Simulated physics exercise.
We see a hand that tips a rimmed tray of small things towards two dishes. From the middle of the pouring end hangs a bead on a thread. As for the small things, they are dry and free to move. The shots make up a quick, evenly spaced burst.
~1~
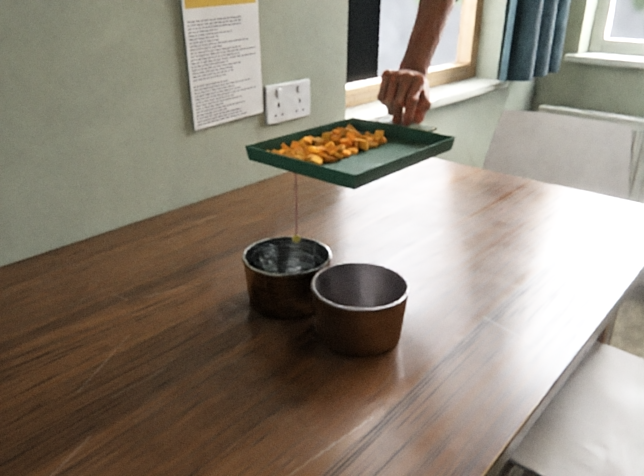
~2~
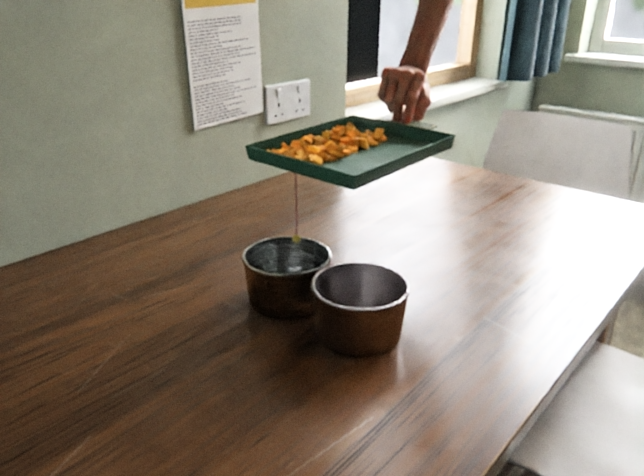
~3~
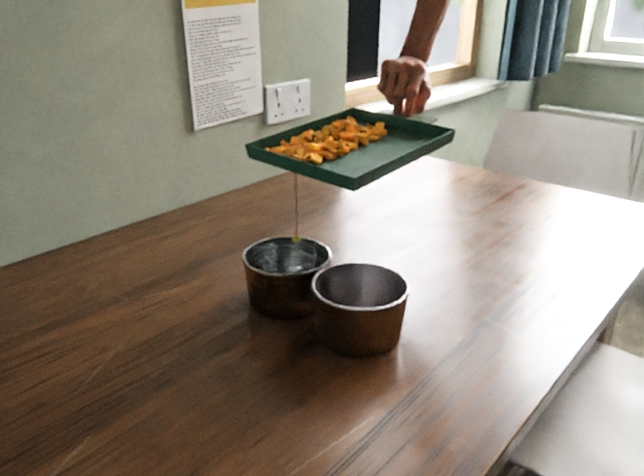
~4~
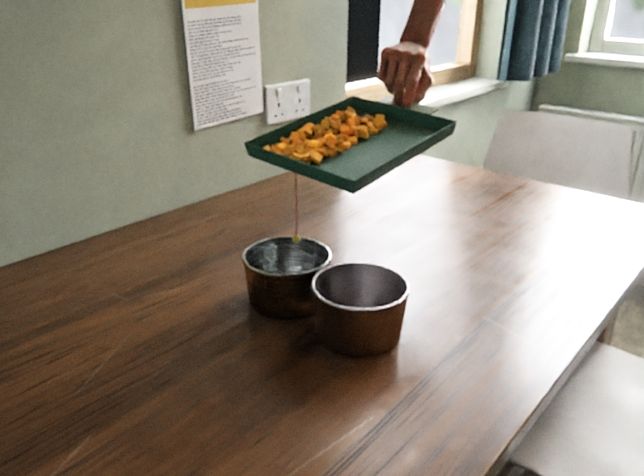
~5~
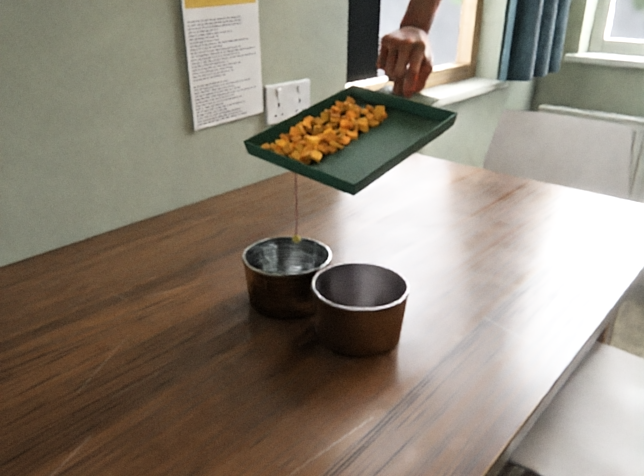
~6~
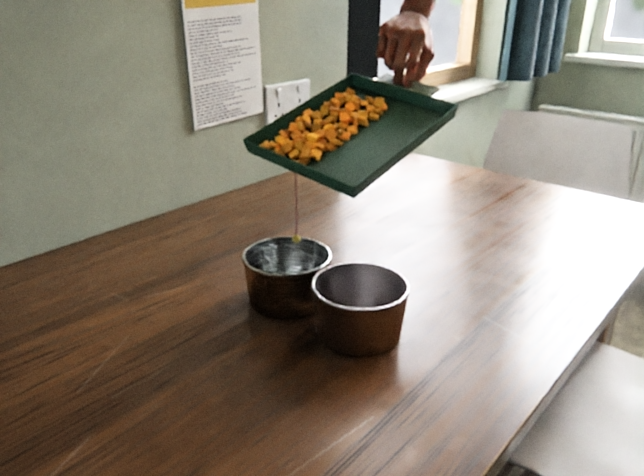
Beside a green wall, a hand gradually tilting a green tray of small orange pieces above two round dishes on a wooden table.
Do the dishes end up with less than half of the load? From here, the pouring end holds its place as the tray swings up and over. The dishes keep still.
No - caught: Above half.
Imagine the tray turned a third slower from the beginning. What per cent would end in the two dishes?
That works out at roughly 90 per cent.
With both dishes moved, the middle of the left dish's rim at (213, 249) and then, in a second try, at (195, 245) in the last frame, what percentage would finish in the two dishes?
Some 40 percent in the first case, 30 percent in the second.
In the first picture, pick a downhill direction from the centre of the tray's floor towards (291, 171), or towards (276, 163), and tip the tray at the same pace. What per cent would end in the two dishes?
Lab note: Case 1 near 50 %, case 2 near 10 %.
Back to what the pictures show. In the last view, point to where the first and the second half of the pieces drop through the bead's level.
Near (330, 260) and later near (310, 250).
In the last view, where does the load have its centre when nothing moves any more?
The centre settles at about (338, 315).
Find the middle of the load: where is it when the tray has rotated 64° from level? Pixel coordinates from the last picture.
(321, 161).
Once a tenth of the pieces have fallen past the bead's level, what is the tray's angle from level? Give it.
Angle reached: About 75°.
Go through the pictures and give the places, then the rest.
The first frame shows corners of the pouring end at (249, 146) and (354, 174), level; middle of the load at (327, 145), small crackers; left dish at (257, 288); right dish at (330, 323); bead on its thread at (297, 239).
The second frame shows corners of the pouring end at (249, 145) and (354, 174), level; middle of the load at (327, 144).
The third frame shows corners of the pouring end at (248, 144) and (354, 176), tipped barely, lowest at the right corner; middle of the load at (327, 140).
The fourth frame shows corners of the pouring end at (248, 142) and (354, 179), tipped a little, lowest at the right corner; middle of the load at (326, 135).
The fifth frame shows corners of the pouring end at (247, 141) and (354, 182), tipped a little, lowest at the right corner; middle of the load at (326, 130).
The sixth frame shows corners of the pouring end at (246, 139) and (353, 185), tipped clearly, lowest at the right corner; middle of the load at (326, 125); left dish at (257, 288); right dish at (330, 323).
Soon after the last picture, tray tipped steeply; nearly all on the tray; a stray few in the air.
A little later, tray tipped past a quarter turn; about a third on the tray; about a third in the right dish; a small part in the left dish; a small part outside both; about a quarter in the air.
Later still, tray tipped past a quarter turn; about half in the right dish; about a third in the left dish; a small part outside both.
At rest, tray tipped past a quarter turn; about half in the right dish; about a third in the left dish; a small part outside both.
